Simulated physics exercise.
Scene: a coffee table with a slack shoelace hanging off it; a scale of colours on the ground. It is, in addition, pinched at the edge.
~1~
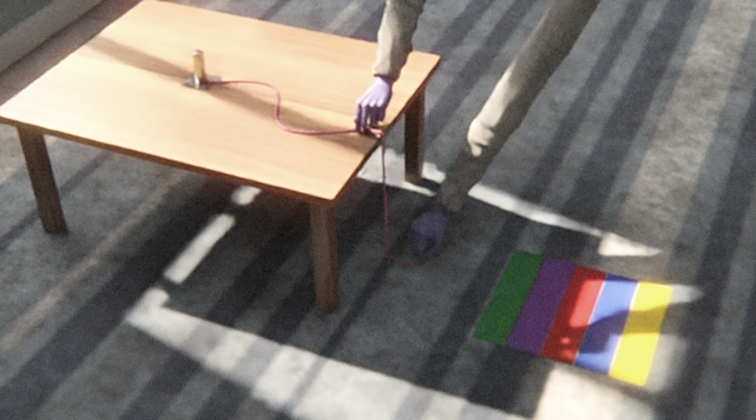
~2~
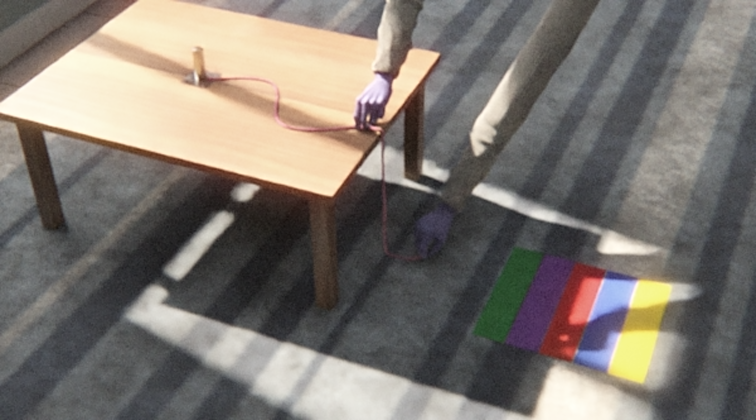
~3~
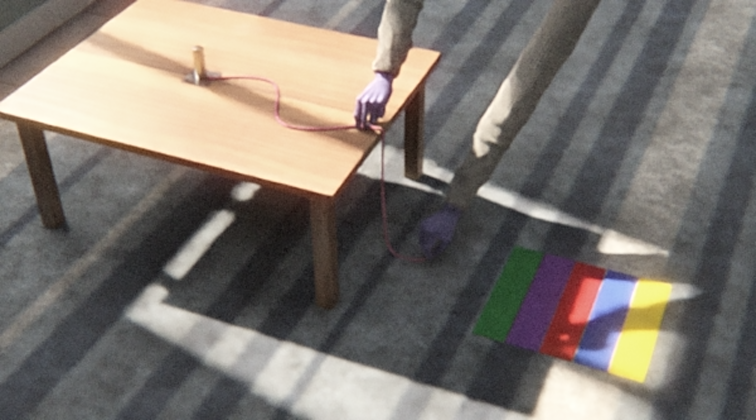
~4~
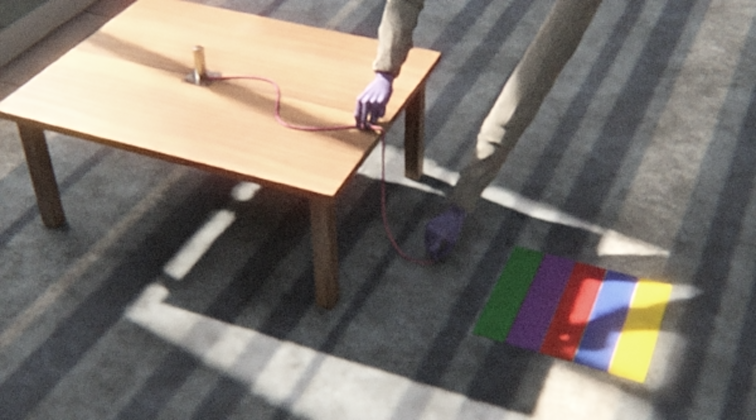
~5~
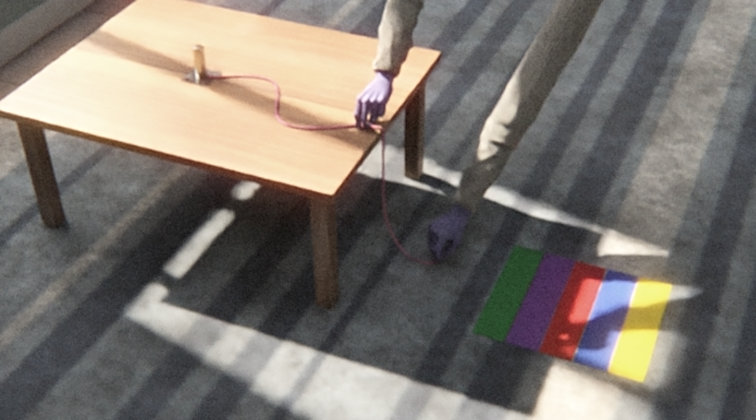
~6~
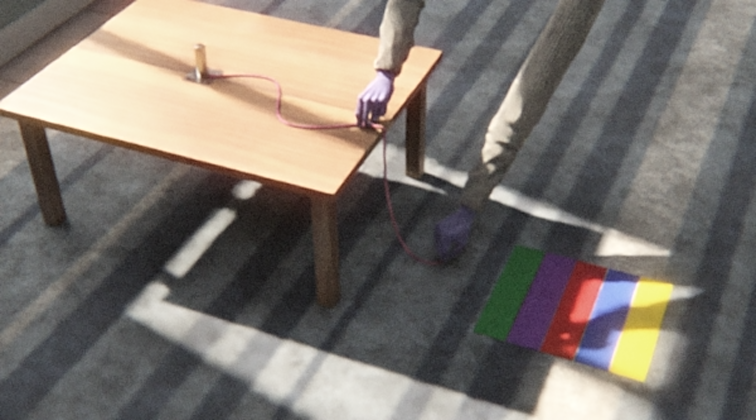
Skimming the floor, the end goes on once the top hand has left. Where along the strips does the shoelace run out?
Over the red strip.
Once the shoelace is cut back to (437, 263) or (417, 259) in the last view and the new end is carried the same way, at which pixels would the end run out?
The first cut gives (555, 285) and the second gives (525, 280).
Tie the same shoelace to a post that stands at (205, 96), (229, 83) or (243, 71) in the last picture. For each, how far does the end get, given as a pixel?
Approximate places, in that order: (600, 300), (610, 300), (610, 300).
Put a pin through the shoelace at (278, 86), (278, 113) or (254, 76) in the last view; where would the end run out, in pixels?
Roughly (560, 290), (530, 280) and (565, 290), in that order.
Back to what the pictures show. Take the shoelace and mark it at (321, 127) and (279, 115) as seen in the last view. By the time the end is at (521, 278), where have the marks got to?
About (363, 126), and the other about (318, 110).
Early on, end near (521, 278); over green.
Midway, end near (554, 287); over purple.
At the end of the slack, end near (574, 292); over red. It halts on the red strip.
